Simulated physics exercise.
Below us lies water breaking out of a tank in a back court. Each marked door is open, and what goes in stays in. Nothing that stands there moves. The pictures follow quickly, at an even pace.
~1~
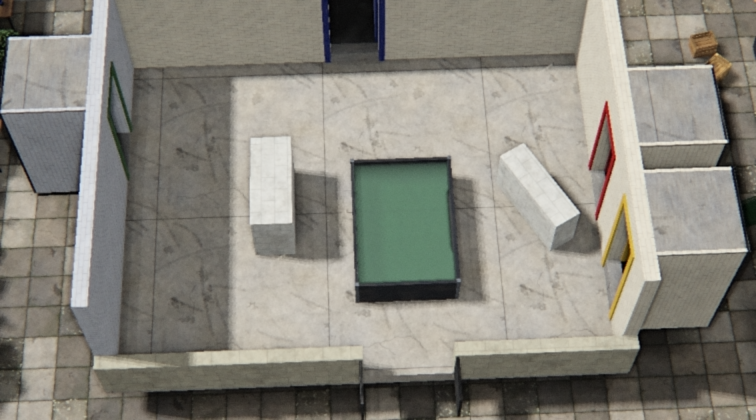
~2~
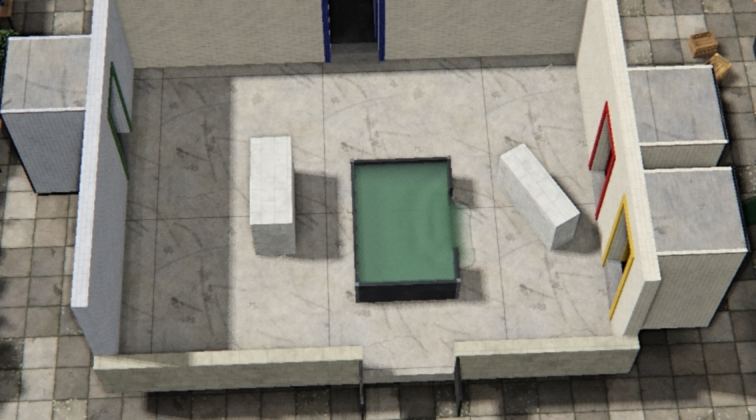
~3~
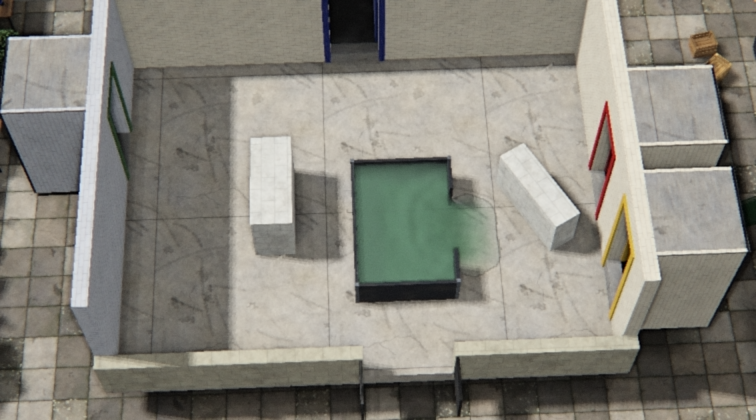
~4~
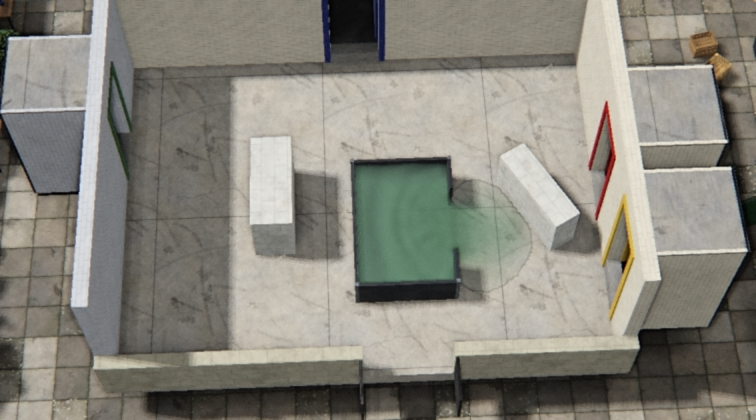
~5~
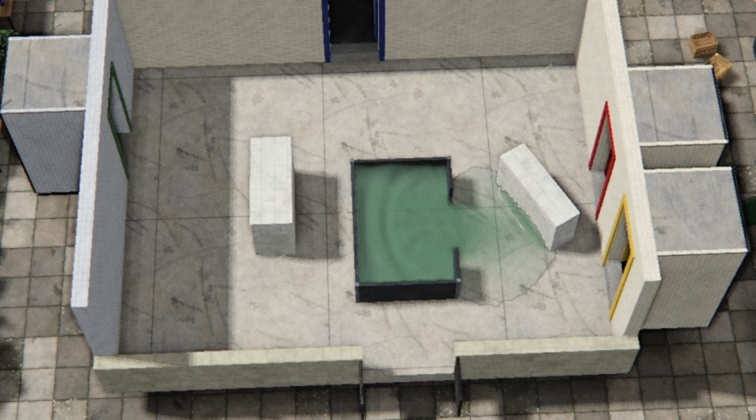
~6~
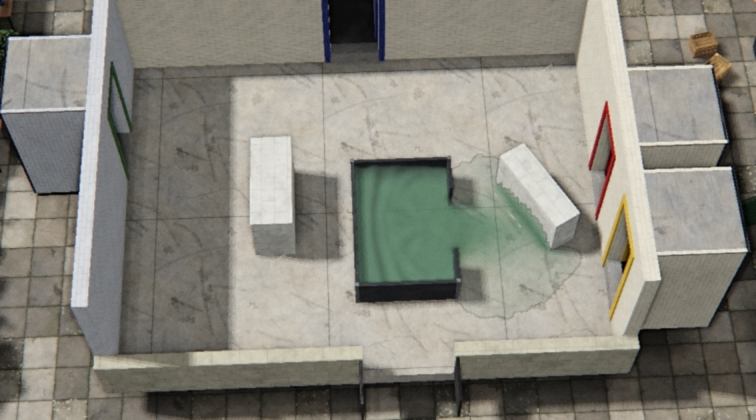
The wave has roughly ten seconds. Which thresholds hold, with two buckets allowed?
One by one: The green door holds within the limit; the blue door holds within the limit; the yellow door holds within the limit; the red door holds within the limit.
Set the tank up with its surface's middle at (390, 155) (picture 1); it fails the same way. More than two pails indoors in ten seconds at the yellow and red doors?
In short: The yellow door stays under; the red door takes more.
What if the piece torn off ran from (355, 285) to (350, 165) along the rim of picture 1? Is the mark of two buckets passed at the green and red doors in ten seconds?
My reading: Green door goes over; red door keeps below it.
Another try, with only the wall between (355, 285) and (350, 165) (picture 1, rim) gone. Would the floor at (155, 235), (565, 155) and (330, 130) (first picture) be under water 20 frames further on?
As listed: Under water, dry, under water.
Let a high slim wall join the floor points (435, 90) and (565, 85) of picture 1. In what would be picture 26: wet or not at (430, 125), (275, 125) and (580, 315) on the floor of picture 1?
In turn: Covered, clear, awash.
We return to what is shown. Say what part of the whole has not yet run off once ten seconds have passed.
Roughly 96 per cent.
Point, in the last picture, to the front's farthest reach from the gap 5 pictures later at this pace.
Close to (611, 343).
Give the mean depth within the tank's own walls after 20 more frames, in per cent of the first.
About 40 per cent.
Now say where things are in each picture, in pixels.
The open tank at (404, 222) is whole and still, in the first frame.
The front is at (458, 205), out from the gap at (451, 230), in the second frame.
The front is at (488, 210), out from the gap at (451, 231), in the third frame.
The front is at (523, 218), out from the gap at (451, 231), in the fourth frame.
Water pours out at (451, 231) and has run to (551, 253), in the fifth frame.
Water pours out at (451, 231) and has run to (572, 261), in the sixth frame.
A moment on, water covers 10 % of the floor; the green door not reached, the blue door not reached, the yellow door wet at the sill, nothing in, the red door not reached.
Next, water covers 20 % of the floor; the green door not reached, the blue door not reached, the yellow door wet at the sill, nothing in, the red door not reached.
Then, water covers 35 % of the floor; the green door not reached, the blue door wet at the sill, nothing in, the yellow door wet at the sill, nothing in, the red door wet at the sill, nothing in.
Later, water covers 65 % of the floor; the green door not reached, the blue door wet at the sill, nothing in, the yellow door wet at the sill, nothing in, the red door under two buckets in.
In the end, water covers 90 % of the floor; the green door wet at the sill, nothing in, the blue door wet at the sill, nothing in, the yellow door wet at the sill, nothing in, the red door under two buckets in.
